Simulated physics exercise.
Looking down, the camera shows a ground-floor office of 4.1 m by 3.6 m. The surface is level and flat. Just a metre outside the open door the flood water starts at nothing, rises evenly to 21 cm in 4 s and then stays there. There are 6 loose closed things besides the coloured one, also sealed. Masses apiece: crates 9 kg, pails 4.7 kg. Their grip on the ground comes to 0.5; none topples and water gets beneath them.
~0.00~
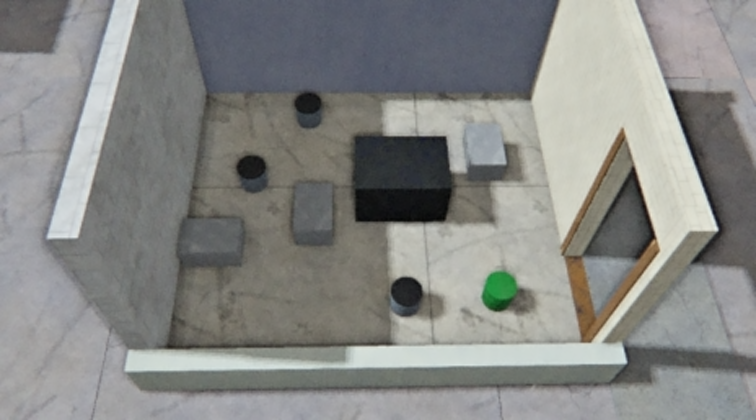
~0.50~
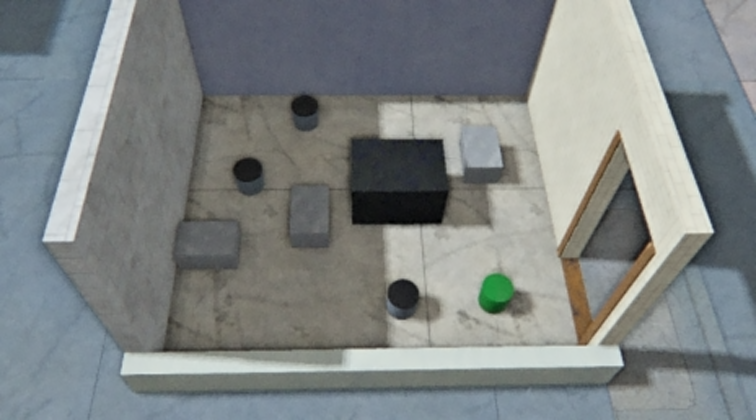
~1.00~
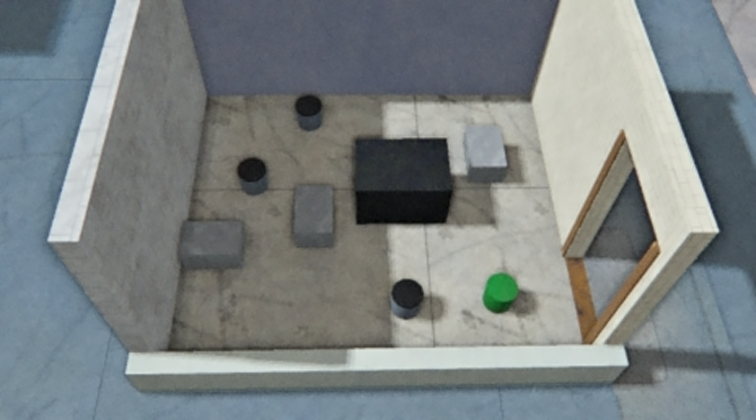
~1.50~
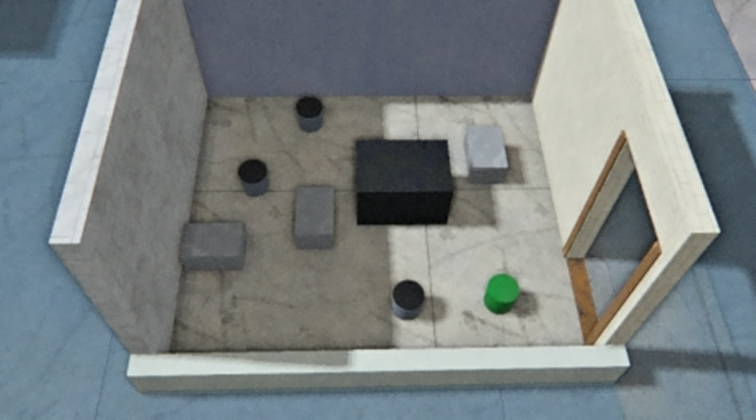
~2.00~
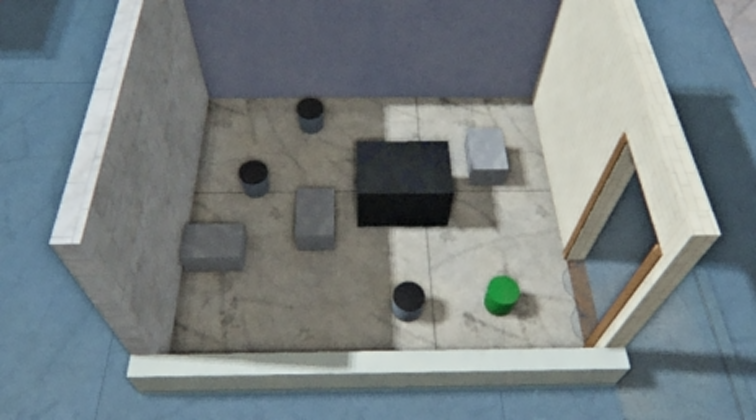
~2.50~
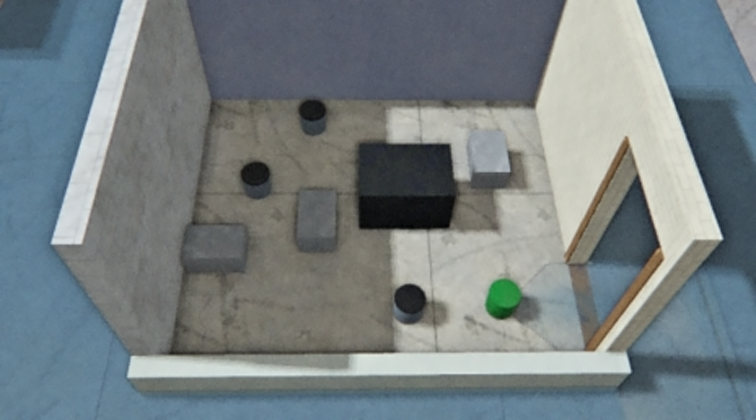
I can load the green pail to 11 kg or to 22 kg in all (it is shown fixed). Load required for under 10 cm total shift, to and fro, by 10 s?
Result: Heavy ballast required.
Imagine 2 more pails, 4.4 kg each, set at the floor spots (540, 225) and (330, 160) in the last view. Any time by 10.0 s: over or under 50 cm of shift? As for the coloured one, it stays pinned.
In that order: Within it, within it.
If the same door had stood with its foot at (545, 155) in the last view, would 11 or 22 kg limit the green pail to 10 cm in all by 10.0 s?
Then the lower weight is enough.
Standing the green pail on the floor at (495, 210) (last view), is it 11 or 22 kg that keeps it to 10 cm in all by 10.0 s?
Well, any option works.
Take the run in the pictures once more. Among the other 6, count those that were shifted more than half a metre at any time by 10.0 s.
Answer: 5.
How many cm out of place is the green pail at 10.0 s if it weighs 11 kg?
About 80 cm off its spot.
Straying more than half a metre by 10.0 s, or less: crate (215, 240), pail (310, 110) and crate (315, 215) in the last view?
Listed order gives above limit, within limit, above limit.
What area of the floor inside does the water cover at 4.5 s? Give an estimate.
Roughly 4.5 m2 of it is wet.
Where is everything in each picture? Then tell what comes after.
The first frame shows the green pail at (502, 285), on the bottom; 0.0 m2 under water; 0 of 7 have shifted.
The second frame shows the green pail at (498, 288) rests on the ground; 0.0 m2 under water; 0 of 7 have shifted.
The third frame shows the green pail at (502, 287) rests on the ground; water covers 0.0 m2; 0 of 7 have shifted.
The fourth frame shows the green pail at (503, 288) rests on the ground; 0.0 m2 under water; 0 of 7 have shifted.
The fifth frame shows the green pail at (504, 290) rests on the ground; 0.0 m2 under water; 0 of 7 have shifted.
The sixth frame shows the green pail at (505, 293), on the bottom; 0.4 m2 under water; 0 of 7 have shifted.
After 3.5 s the green pail would be 0 cm from its start with 11 kg and 0 cm from its start with 22 kg; 5 cm of water round it then.
After 4.5 s the green pail would be 16 cm from its start with 11 kg and 0 cm from its start with 22 kg; 7 cm of water round it then.
After 7.0 s the green pail would be 72 cm from its start with 11 kg and 0 cm from its start with 22 kg; 8 cm of water round it then.
After 10.0 s the green pail would be 86 cm from its start with 11 kg and 0 cm from its start with 22 kg; 9 cm of water round it then.
